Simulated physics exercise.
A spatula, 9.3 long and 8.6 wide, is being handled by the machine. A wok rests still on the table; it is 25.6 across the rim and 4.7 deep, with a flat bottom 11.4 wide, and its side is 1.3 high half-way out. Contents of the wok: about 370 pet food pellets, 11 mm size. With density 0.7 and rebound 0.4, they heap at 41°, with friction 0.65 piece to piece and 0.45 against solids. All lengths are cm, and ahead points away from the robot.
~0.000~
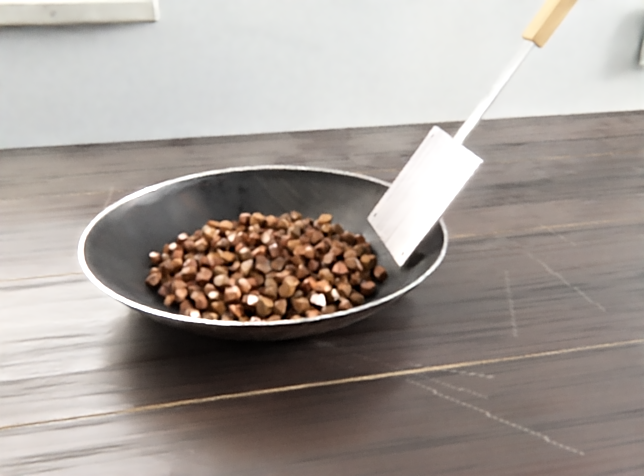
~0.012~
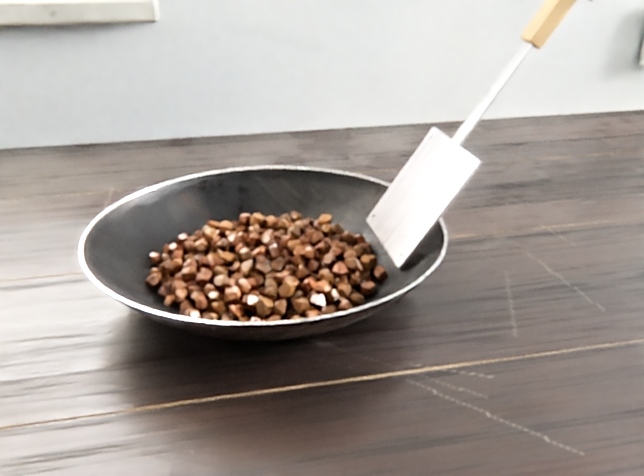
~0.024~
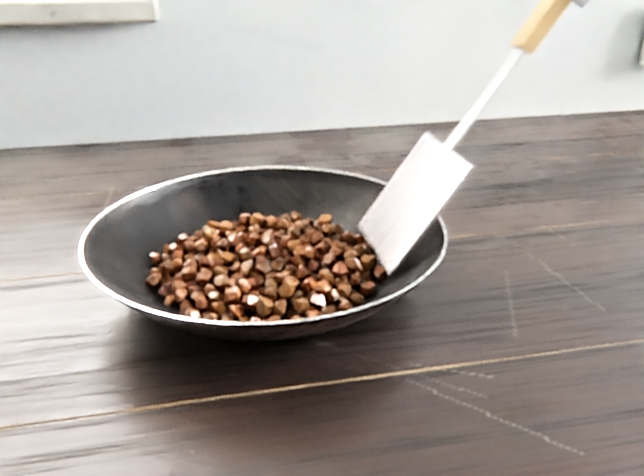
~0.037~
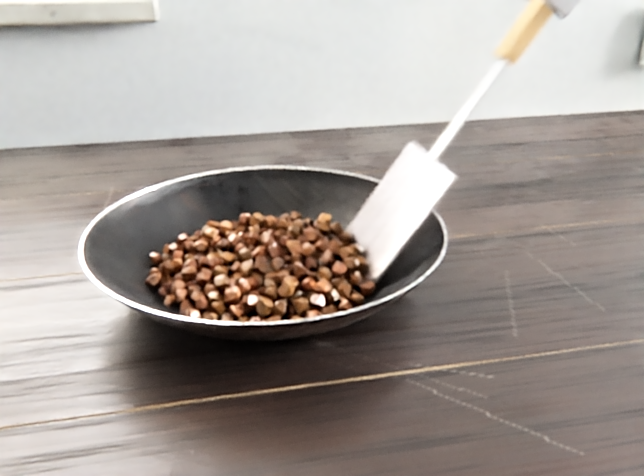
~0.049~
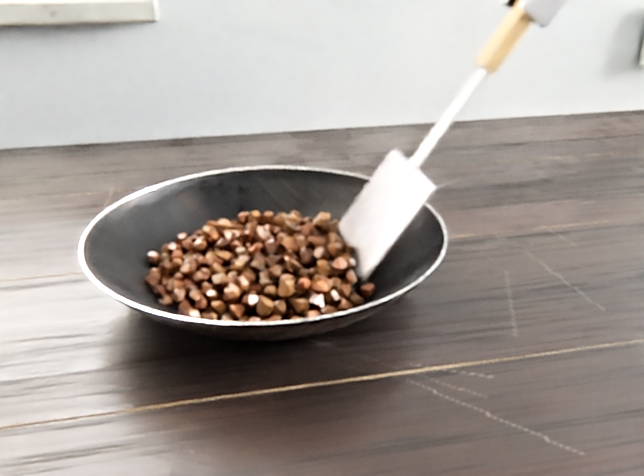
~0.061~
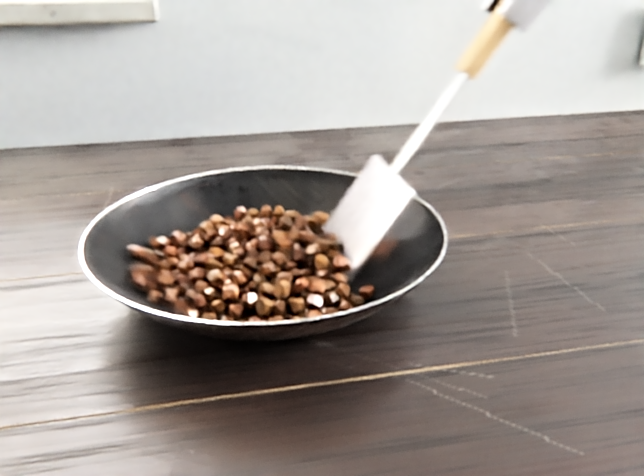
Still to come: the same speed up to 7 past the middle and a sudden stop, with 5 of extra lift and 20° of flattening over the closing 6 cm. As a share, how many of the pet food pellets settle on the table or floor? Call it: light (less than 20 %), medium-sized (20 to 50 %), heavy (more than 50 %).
It comes out medium-sized.
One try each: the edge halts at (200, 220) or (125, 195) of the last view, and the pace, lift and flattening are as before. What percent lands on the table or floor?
Some 20 and 50 per cent.
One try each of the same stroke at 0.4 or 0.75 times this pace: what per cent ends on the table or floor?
Some 5 per cent, then some 20 per cent, on the table or floor.
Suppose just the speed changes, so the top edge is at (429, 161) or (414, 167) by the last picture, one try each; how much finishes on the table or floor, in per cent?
Some 10 and 15 per cent.
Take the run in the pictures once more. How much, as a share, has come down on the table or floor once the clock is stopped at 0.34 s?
Around 15 %.
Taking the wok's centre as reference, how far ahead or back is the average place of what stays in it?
I'd put it at roughly 5.0 cm toward the front.
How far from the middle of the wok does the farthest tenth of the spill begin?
That works out to near 55 cm.
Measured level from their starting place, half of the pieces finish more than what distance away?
Distance: Near 6 cm.
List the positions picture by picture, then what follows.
The first frame shows spatula top edge at (457, 142), sloping 55°; upper third of the load around (262, 259), from x 155 to 380, top at y 220; 374 in the wok.
The second frame shows spatula top edge at (456, 143), sloping 55°; upper third of the load around (262, 259), from x 155 to 380, top at y 220.
The third frame shows spatula top edge at (447, 149), sloping 55°; upper third of the load around (262, 259), from x 155 to 380, top at y 220.
The fourth frame shows spatula top edge at (431, 159), sloping 55°; upper third of the load around (264, 259), from x 155 to 365, top at y 220.
The fifth frame shows spatula top edge at (412, 167), sloping 55°; upper third of the load around (269, 253), from x 155 to 370, top at y 215.
The sixth frame shows spatula top edge at (393, 173), sloping 55°; upper third of the load around (262, 250), from x 135 to 385, top at y 210; 374 in the wok.
After 0.09 s, sloping 55°, highest piece 10 above the table; 373 in the wok, 1 on the blade or in flight.
After 0.12 s, sloping 49°, highest piece 16 above the table; 364 in the wok, 10 on the blade or in flight.
After 0.34 s, sloping 35°, highest piece 30 above the table; 272 in the wok, 62 on the table or floor, 40 on the blade or in flight.
After 1.39 s, sloping 35°, highest piece 5 above the table; 272 in the wok, 102 on the table or floor.
At rest, 272 in the wok, 102 on the table or floor. That is 27 % on the table or floor.
